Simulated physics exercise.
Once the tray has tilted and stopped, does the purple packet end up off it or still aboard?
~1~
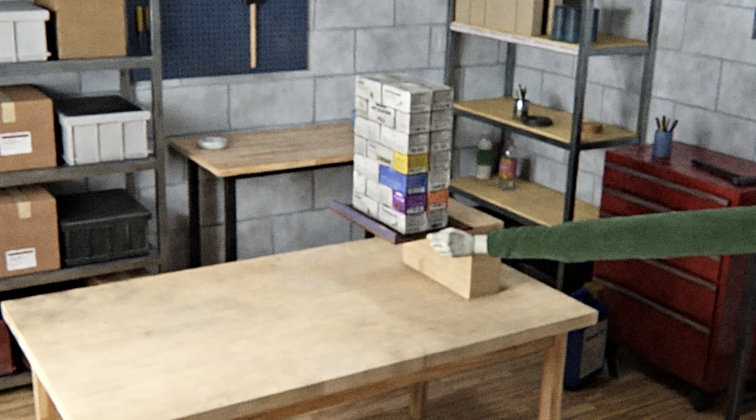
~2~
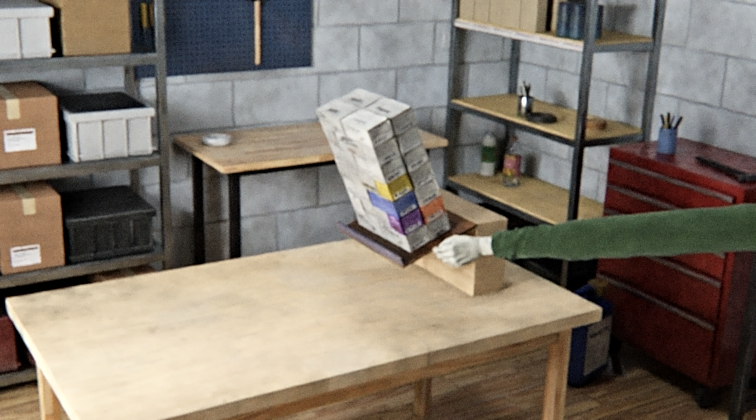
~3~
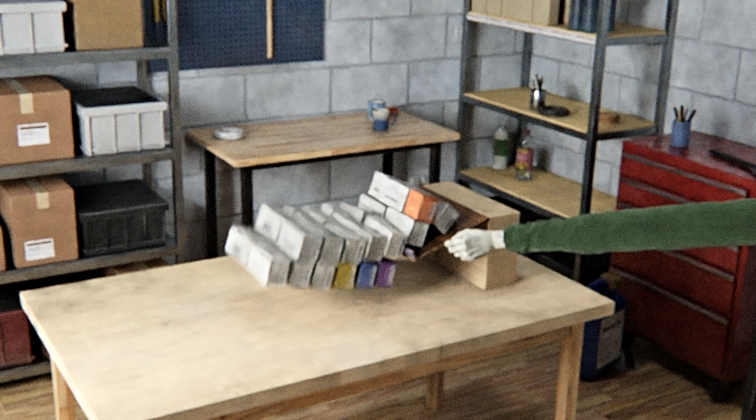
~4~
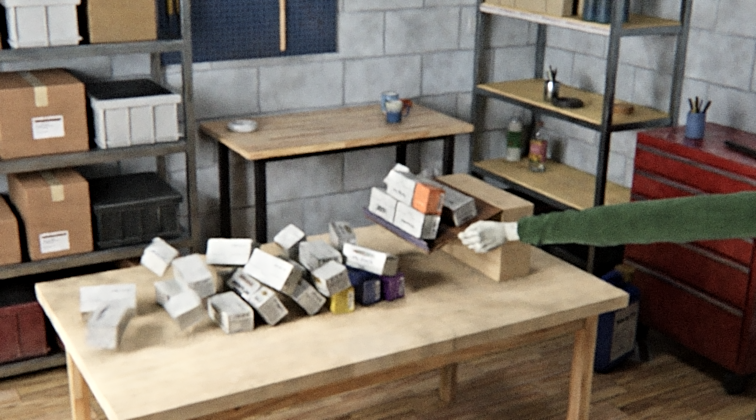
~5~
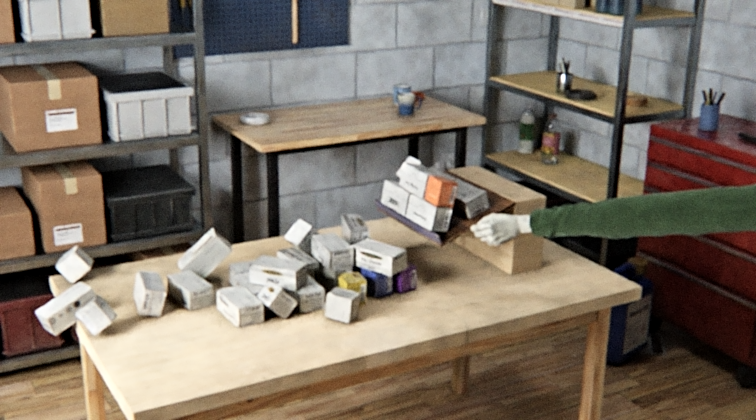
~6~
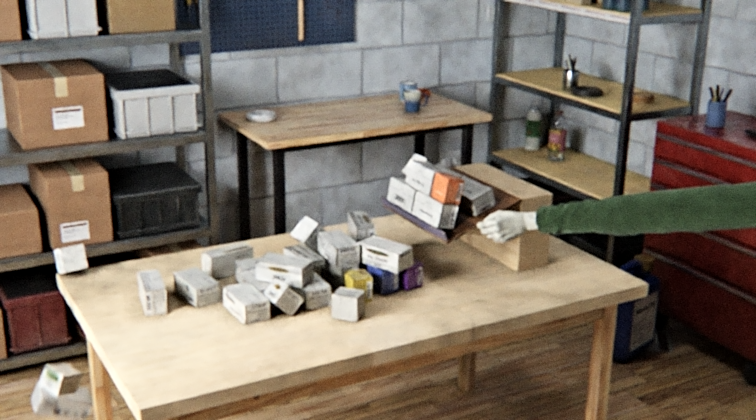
The purple packet goes over the edge of the tray and ends up on the table beside the yellow and blue ones.
